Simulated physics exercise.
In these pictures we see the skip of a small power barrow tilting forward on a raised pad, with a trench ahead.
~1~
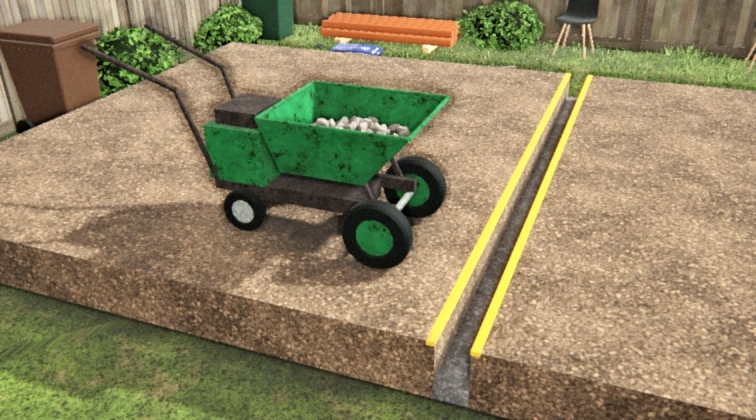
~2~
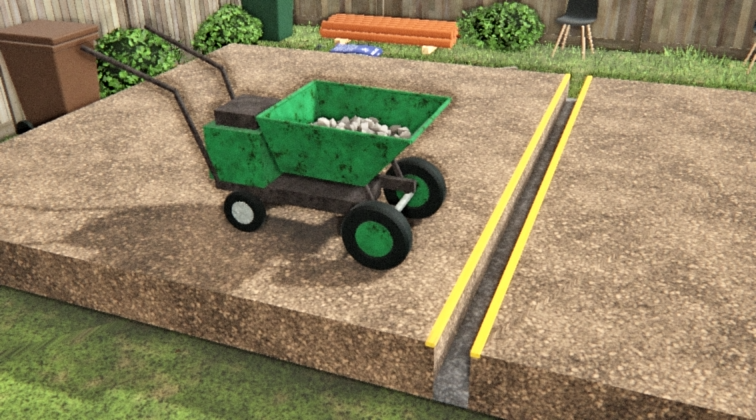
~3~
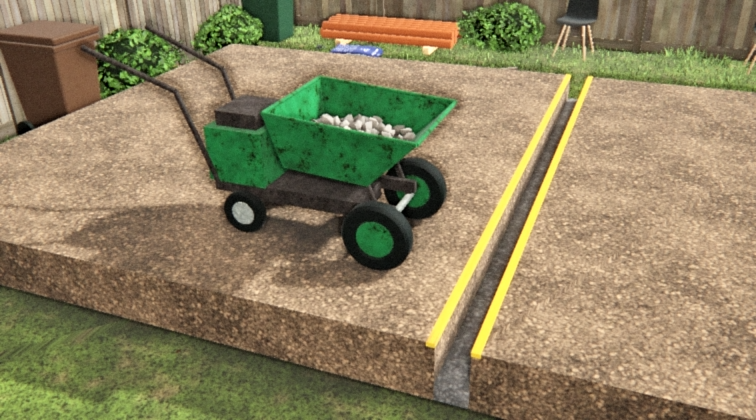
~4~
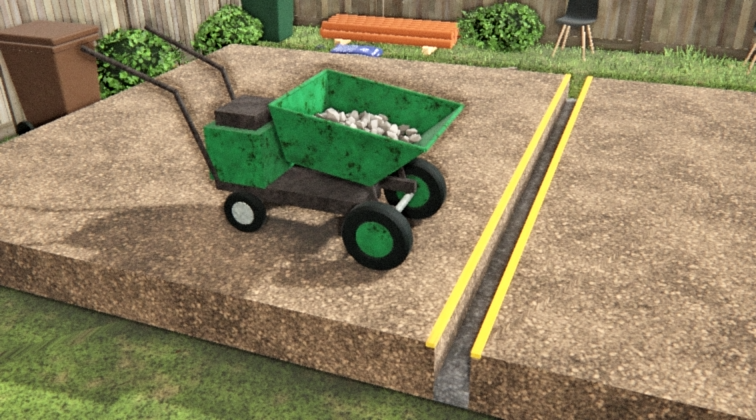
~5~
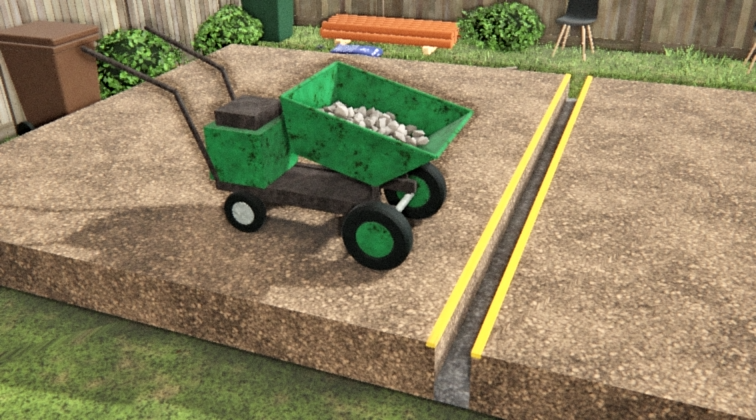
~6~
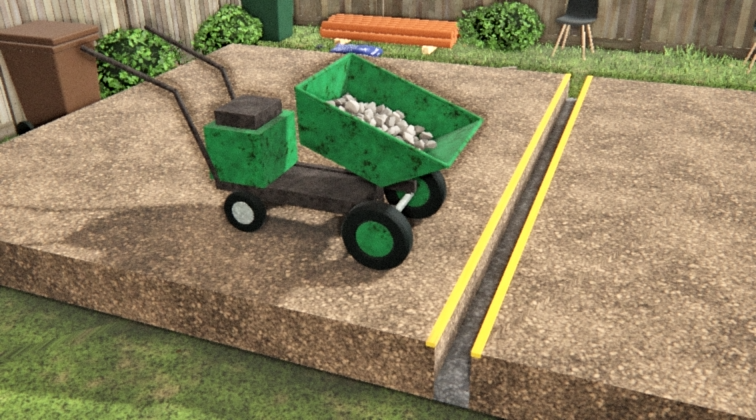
On a raised brown pad in a fenced yard, a green power barrow stands with its skip level, holding broken stones, left of a narrow trench edged in yellow. The skip tilts forward, barely at first, then further, its back rising until it slopes clearly toward the right, the stones still inside.
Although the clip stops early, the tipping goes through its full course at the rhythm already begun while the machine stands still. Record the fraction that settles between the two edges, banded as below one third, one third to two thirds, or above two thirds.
Below one third.
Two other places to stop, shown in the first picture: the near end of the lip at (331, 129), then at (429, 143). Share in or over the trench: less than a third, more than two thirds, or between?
Record - trial one: The middle third; trial two: Below one third.
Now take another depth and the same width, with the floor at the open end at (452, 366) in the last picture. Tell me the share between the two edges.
Estimated share: Approx. 20 %.
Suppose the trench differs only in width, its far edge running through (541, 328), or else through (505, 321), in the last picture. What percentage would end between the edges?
For the first it's 100 per cent, for the second 60 per cent.
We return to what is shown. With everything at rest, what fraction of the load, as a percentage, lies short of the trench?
0 %.
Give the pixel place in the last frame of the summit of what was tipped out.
Once it settles, the peak is close to (525, 258) in the last picture.
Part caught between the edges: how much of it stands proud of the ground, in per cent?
I'd say around 25 percent.
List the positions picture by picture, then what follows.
In the first picture, lip of the skip at (409, 140), level; top of the load at (348, 130), broken stones; first edge of the trench at (448, 307); far edge at (490, 317), the trench under half as wide as the skip, and about as deep as wide.
In the second picture, lip of the skip at (410, 142), tipped barely; top of the load at (338, 131).
In the third picture, lip of the skip at (417, 145), tipped barely; top of the load at (342, 129).
In the fourth picture, lip of the skip at (425, 150), tipped a little; top of the load at (333, 129).
In the fifth picture, lip of the skip at (436, 157), tipped a little; top of the load at (340, 124).
In the sixth picture, lip of the skip at (447, 167), tipped clearly; top of the load at (339, 112); first edge of the trench at (448, 308); far edge at (491, 318).
Soon, skip tipped steeply; all in the skip.
A while on, skip tipped right over; about two thirds in the skip; a stray few in or heaped over the trench; about a quarter beyond it.
Towards the end, skip tipped right over; a small part in the skip; a small part in or heaped over the trench; most beyond it.
Finally, skip tipped right over; a small part in the skip; a small part in or heaped over the trench; most beyond it.
